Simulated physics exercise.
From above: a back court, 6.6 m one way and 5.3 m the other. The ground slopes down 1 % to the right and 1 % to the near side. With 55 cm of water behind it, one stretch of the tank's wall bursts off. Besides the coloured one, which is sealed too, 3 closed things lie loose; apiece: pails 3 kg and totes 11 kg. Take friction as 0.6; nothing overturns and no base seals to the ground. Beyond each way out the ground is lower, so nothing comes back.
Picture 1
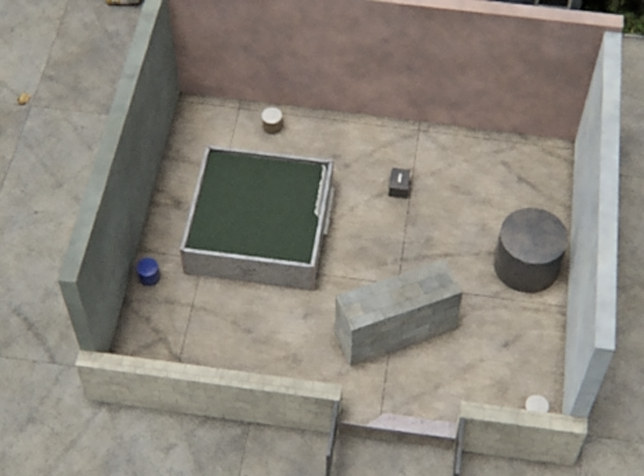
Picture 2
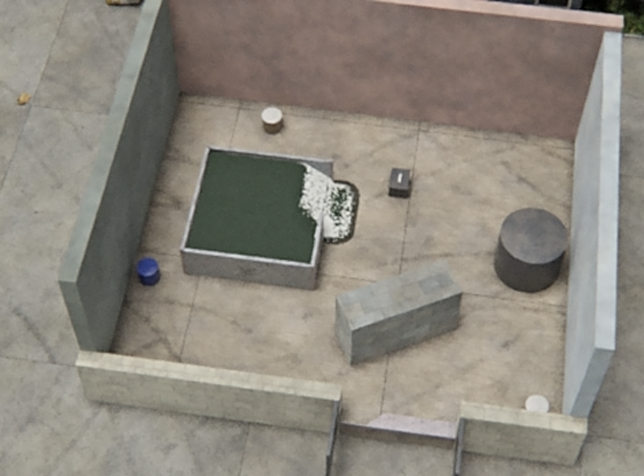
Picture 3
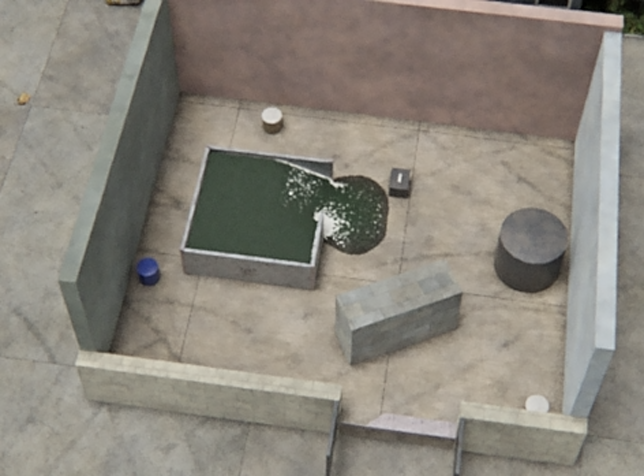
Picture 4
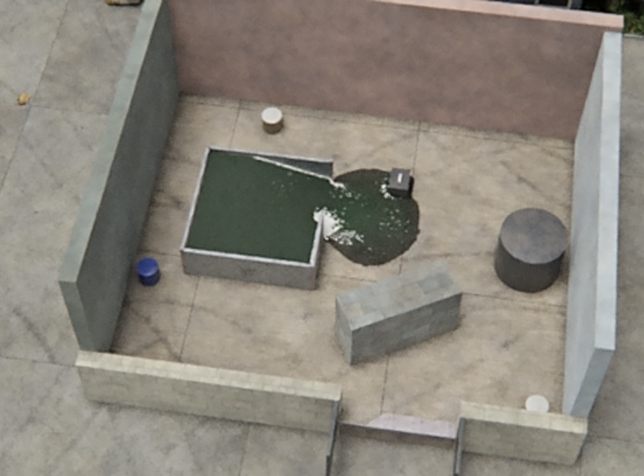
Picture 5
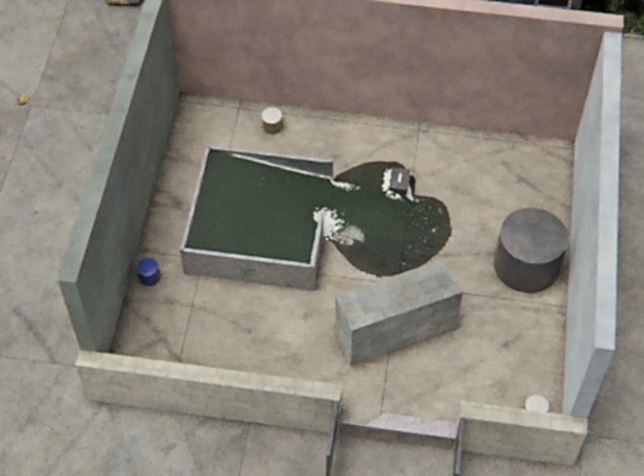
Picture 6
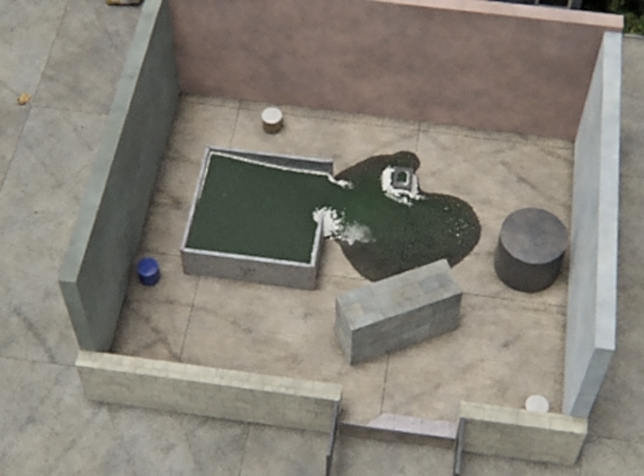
A low, square tank of dark green water stands left of centre in a walled court, seen from above by a camera that stays still. A blue pail sits to its left, a pale one behind, a small dark box and large grey drum to the right, and a grey block in front. Water bursts through the tank's right side, foams white, spreads rightward and surrounds the box.
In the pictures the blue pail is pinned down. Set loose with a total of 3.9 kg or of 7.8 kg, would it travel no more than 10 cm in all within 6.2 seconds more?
I expect that the smaller load will do.
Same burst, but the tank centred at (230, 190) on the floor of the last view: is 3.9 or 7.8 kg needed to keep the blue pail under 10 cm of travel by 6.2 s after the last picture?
Then the lower weight is enough.
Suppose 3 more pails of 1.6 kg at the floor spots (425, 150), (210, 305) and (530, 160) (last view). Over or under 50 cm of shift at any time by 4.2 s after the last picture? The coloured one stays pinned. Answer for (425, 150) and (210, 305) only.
In turn: More, less.
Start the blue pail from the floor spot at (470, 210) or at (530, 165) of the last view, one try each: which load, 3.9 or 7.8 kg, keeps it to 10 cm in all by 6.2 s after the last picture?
In turn: Neither is enough; neither holds.
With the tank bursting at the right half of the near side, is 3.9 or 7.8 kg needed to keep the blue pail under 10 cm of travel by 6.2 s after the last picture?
Then neither load is enough.
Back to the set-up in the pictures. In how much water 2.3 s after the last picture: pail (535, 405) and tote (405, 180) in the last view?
Roughly 10 and 27 cm.
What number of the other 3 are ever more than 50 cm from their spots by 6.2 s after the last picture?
I count 2.
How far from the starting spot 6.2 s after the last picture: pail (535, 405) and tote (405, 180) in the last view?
In that order: 150 cm, 250 cm.
Then, 0.6 s after the last picture the blue pail would be 0 cm from its start with 3.9 kg and 0 cm from its start with 7.8 kg; 0 cm of water round it then.
Then, 2.3 s after the last picture the blue pail would be 0 cm from its start with 3.9 kg and 0 cm from its start with 7.8 kg; 0 cm of water round it then.
Then, 4.2 s after the last picture the blue pail would be 0 cm from its start with 3.9 kg and 0 cm from its start with 7.8 kg; 0 cm of water round it then.
Then, 6.2 s after the last picture the blue pail would be 0 cm from its start with 3.9 kg and 0 cm from its start with 7.8 kg; 0 cm of water round it then.
